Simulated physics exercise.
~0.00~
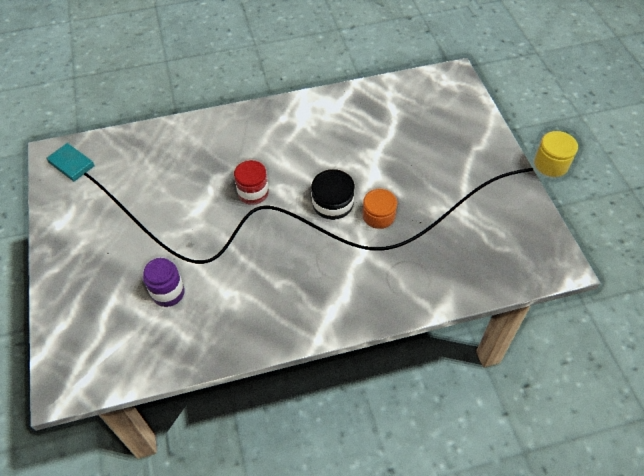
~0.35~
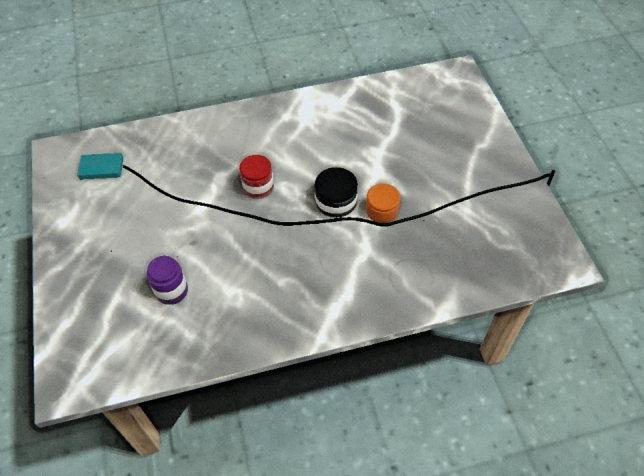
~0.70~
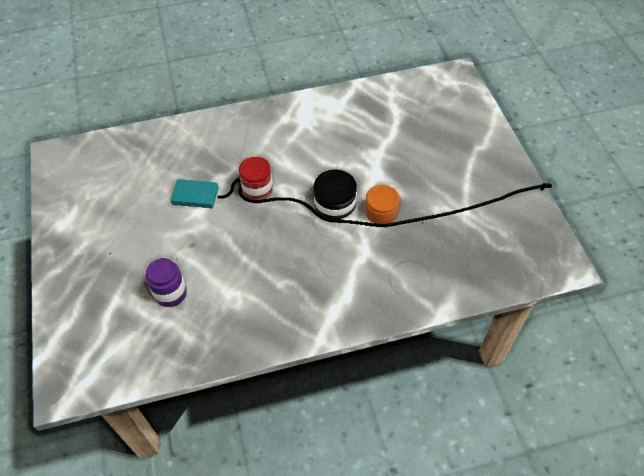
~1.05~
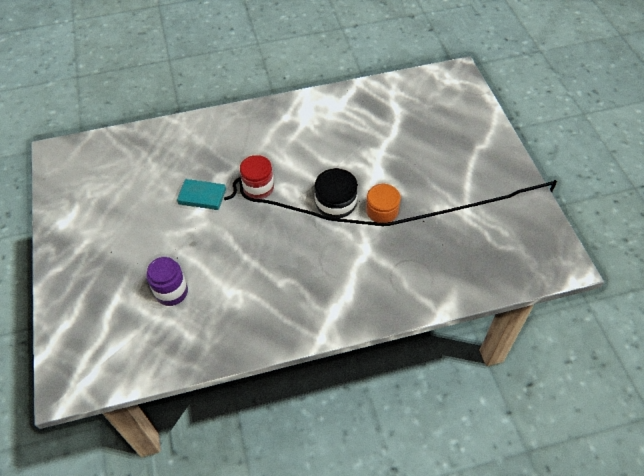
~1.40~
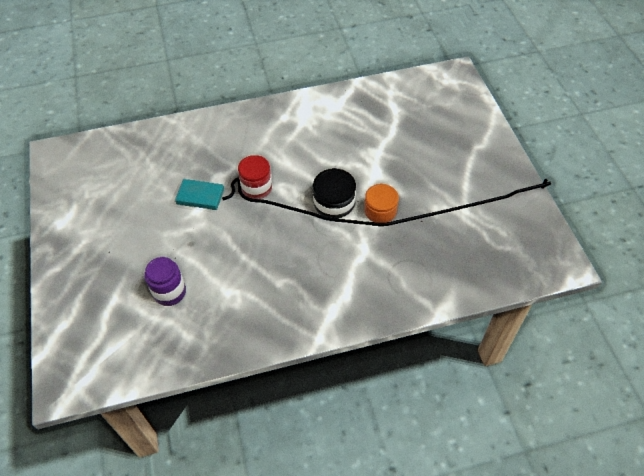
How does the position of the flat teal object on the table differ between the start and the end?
At the start it lies near the upper left corner of the table. At the end it rests farther right and slightly lower in view, just left of the red tin.
